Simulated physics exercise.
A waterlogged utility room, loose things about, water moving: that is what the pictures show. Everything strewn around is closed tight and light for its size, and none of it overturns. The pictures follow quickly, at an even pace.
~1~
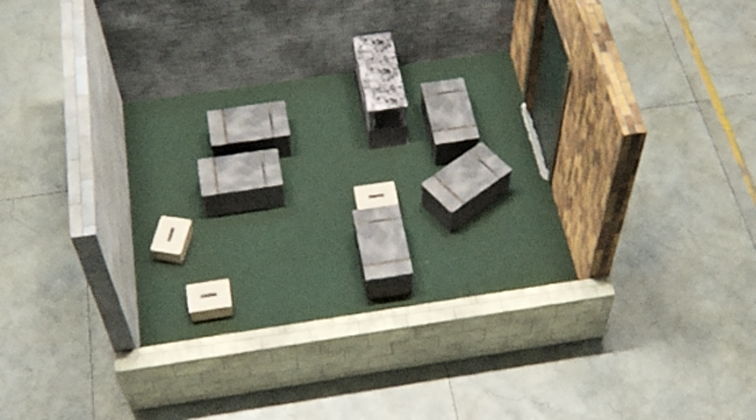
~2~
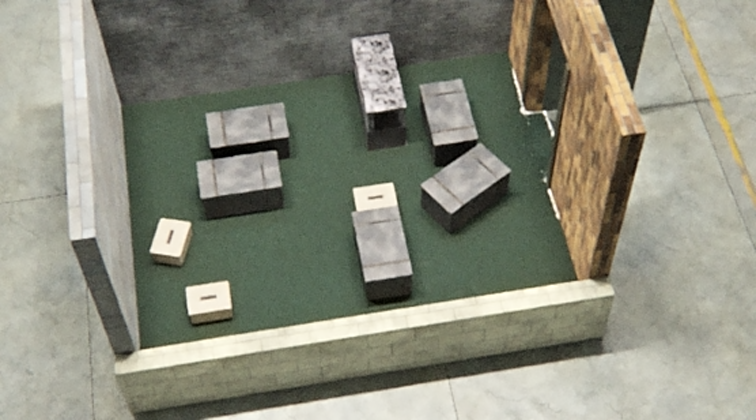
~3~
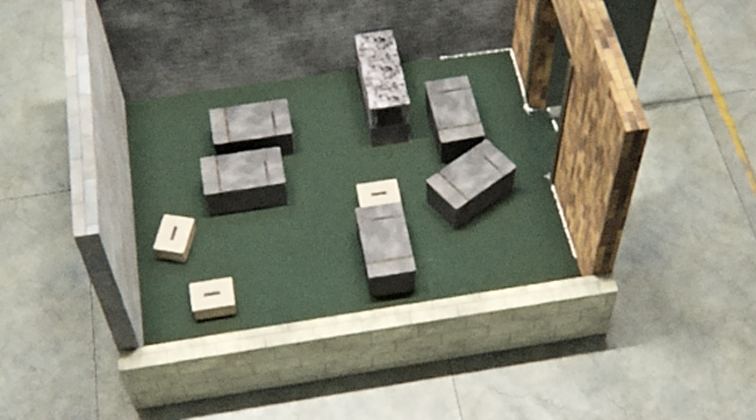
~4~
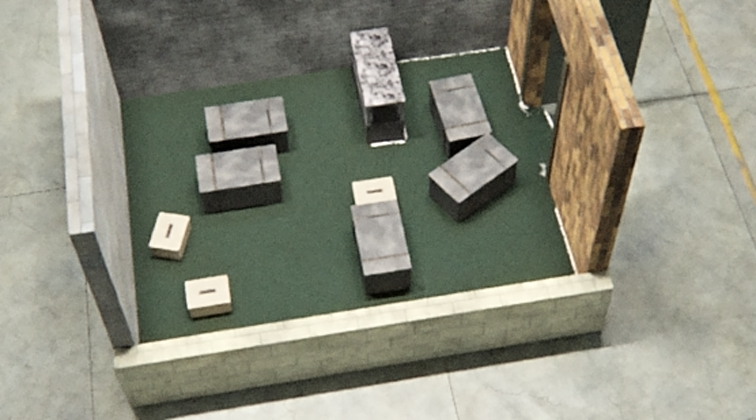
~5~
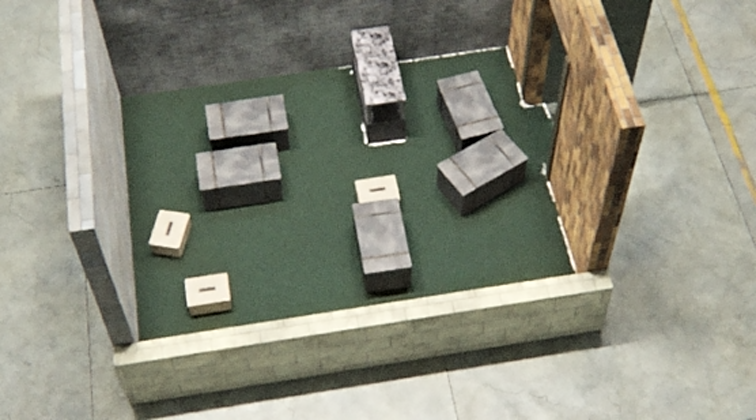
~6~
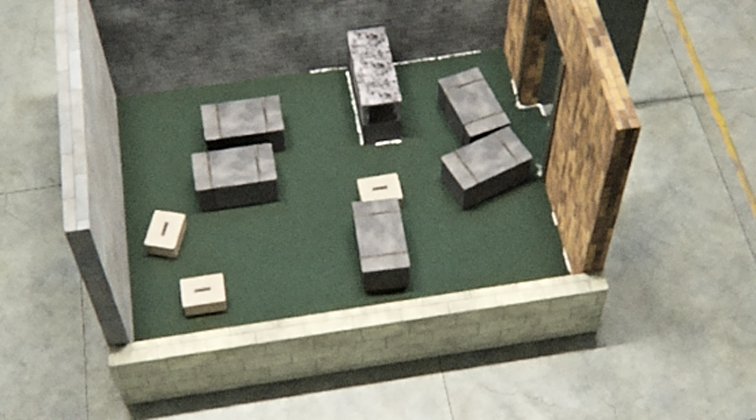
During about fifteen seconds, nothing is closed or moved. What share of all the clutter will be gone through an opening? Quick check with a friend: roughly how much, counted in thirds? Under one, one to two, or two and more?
I expect the portion to fall within the middle band.
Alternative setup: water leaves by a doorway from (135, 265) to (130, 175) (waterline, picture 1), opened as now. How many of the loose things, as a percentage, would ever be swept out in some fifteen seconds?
That would be near 80 per cent of the things.
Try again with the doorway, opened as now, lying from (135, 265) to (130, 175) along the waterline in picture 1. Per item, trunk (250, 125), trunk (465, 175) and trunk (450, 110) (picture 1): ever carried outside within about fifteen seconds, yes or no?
Per item as listed - swept away, not lost, not lost.
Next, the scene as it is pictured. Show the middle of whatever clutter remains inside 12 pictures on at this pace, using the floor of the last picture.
Mean floor position: Approx. (299, 231) px, last view.
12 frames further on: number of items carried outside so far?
3.
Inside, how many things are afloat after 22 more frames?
4 in all.
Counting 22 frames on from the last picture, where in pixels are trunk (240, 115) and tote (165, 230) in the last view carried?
Estimated positions: (304, 140); (195, 236).
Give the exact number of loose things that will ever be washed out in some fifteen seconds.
I count 4 of them.
A moment on, 0 of 8 are out; 8 afloat.
Next, 3 of 8 are out; 5 afloat.
Later, 4 of 8 are out; 4 afloat.
In the end, 4 of 8 are out; 4 afloat.
